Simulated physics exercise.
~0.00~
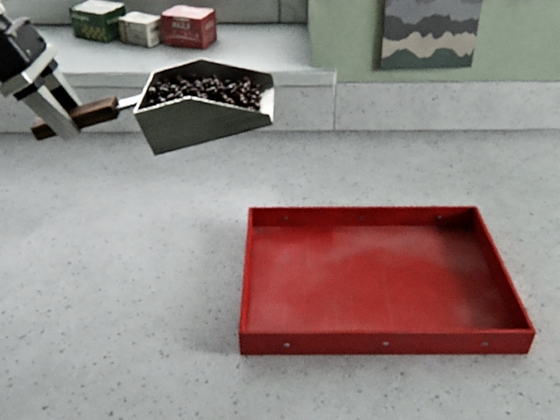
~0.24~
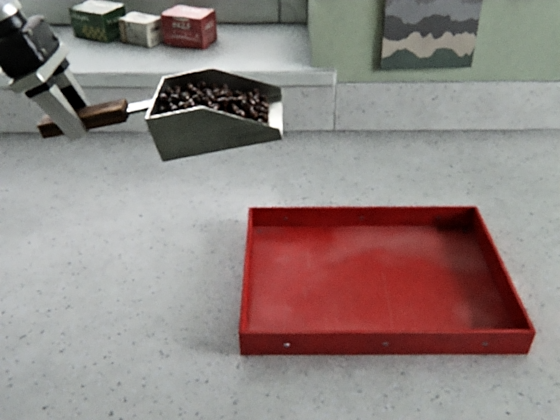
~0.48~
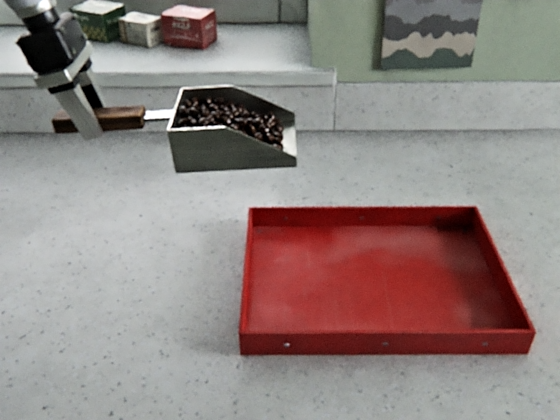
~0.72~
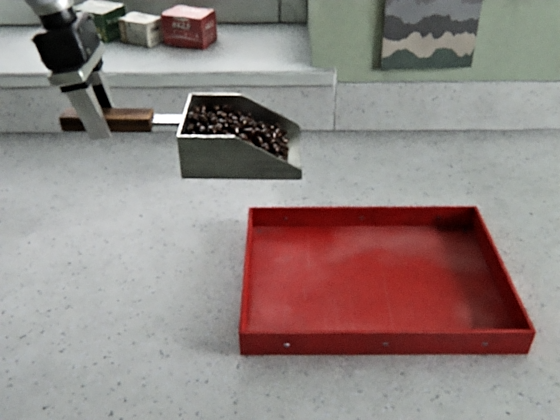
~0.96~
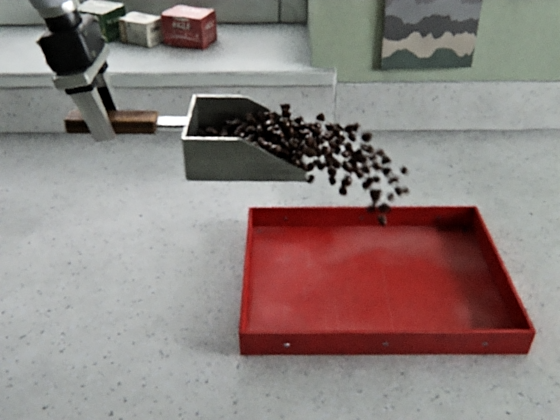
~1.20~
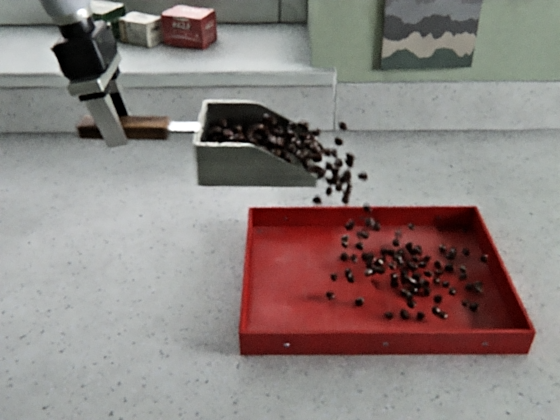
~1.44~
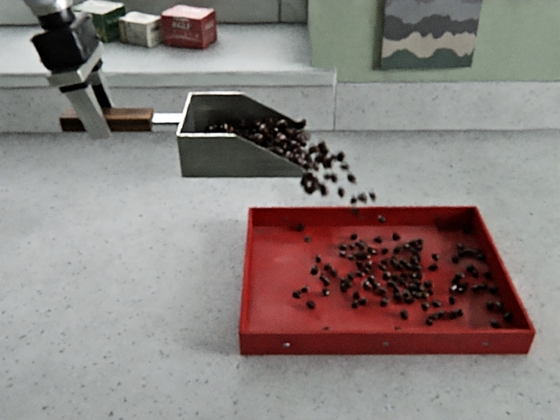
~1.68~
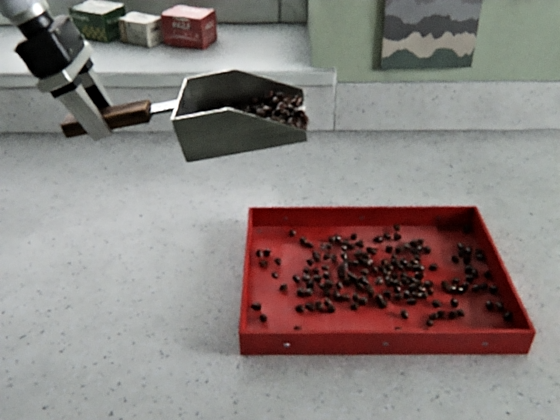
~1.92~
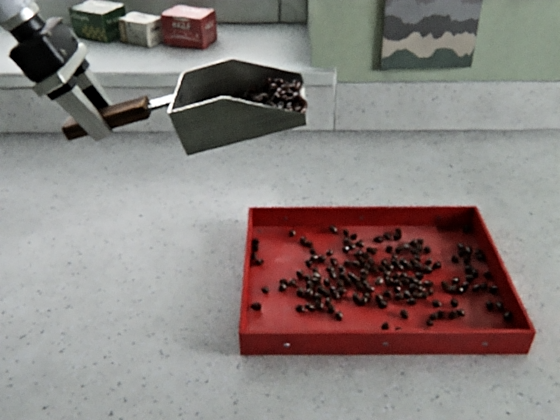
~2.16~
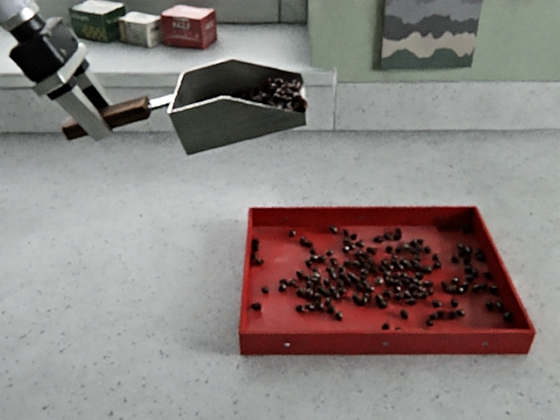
A robot arm at the upper left holds a grey metal scoop by its wooden handle, heaped with dark beans, above a speckled pale grey counter seen from a raised, still viewpoint. A shallow red tray sits at the right, with three small boxes on a ledge behind and a wavy-patterned panel on the green wall. The arm moves the scoop right and down, levelling it. Beans then spill from its open front in bursts as it shifts forward and back, scattering across the tray. Finally the scoop tips back and stops, still holding some beans, while many lie in the tray.
